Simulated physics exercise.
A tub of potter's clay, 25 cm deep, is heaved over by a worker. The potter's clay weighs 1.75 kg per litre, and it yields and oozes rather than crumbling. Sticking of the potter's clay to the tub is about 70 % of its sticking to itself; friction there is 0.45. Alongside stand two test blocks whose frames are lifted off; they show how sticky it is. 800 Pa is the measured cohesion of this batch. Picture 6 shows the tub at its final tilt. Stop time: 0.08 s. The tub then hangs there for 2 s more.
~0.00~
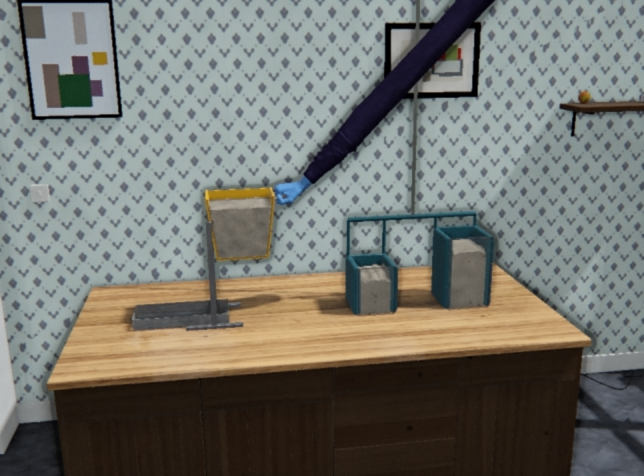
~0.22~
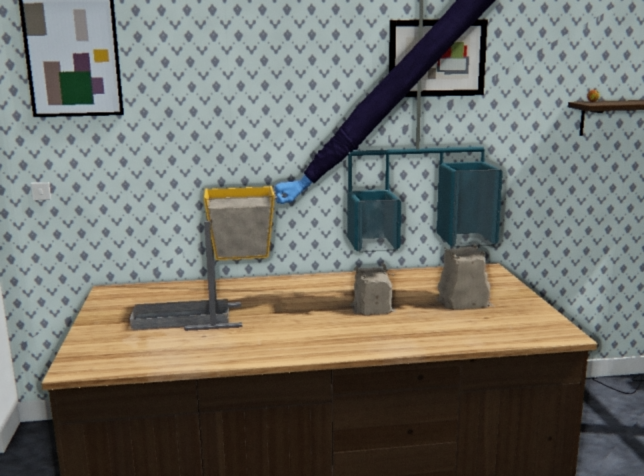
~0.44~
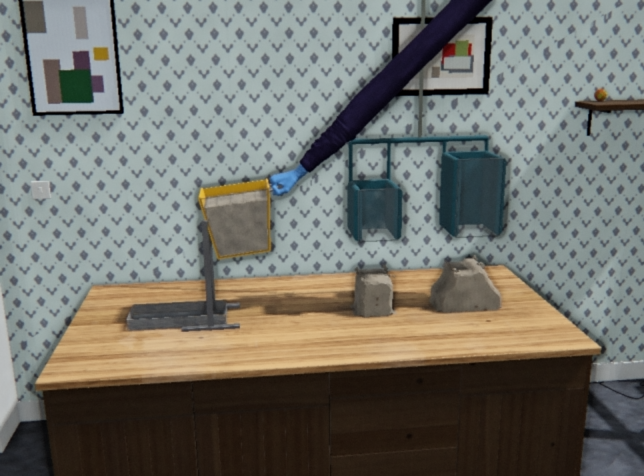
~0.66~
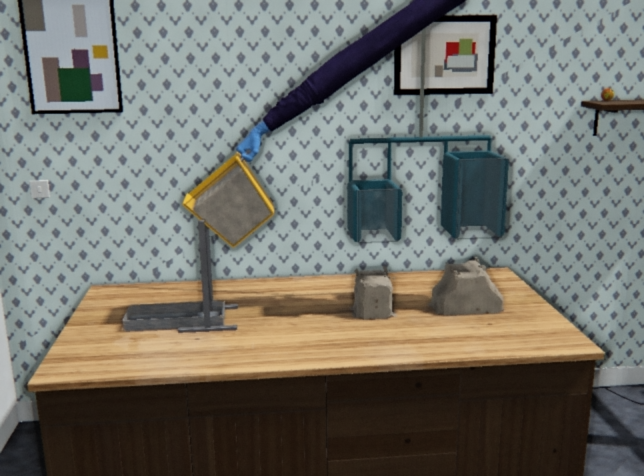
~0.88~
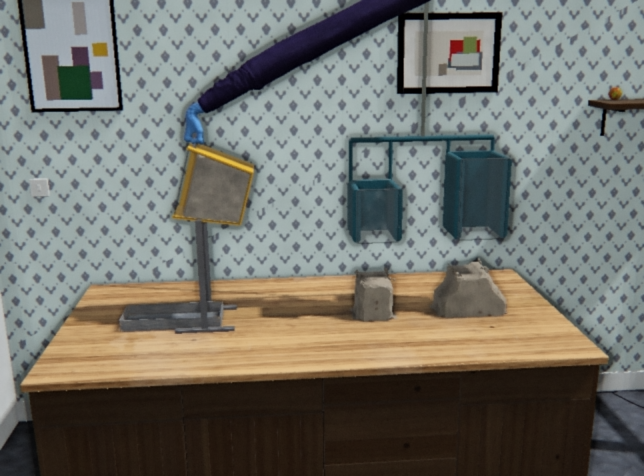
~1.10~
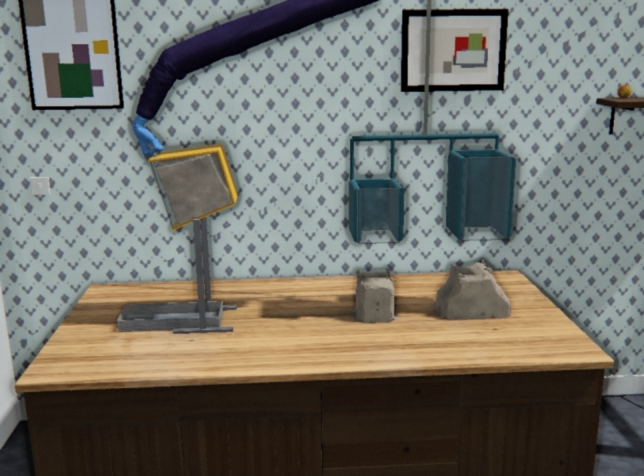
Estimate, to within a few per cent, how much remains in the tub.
Roughly 31 per cent remains in the tub.
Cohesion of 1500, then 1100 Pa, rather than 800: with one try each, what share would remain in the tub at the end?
The two runs give near 0 % and near 30 % respectively.
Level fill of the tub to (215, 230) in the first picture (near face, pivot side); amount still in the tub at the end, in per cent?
Then about 45 %.
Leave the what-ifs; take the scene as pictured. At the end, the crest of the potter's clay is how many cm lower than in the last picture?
14 cm or so.
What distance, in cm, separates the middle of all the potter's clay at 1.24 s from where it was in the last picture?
Something like 7 cm, I'd say.
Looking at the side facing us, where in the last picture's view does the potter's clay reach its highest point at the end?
Close to pixel (195, 194).
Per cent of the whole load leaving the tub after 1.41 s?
4 %.
After 1.24 s, the tub is at 104 degrees and holds 76 %.
After 1.41 s, the tub is at 104 degrees and holds 35 %.
After 1.58 s, the tub is at 104 degrees and holds 31 %.
After 1.75 s, the tub is at 104 degrees and holds 31 %.
After 3.10 s, the tub is at 104 degrees and holds 31 %.
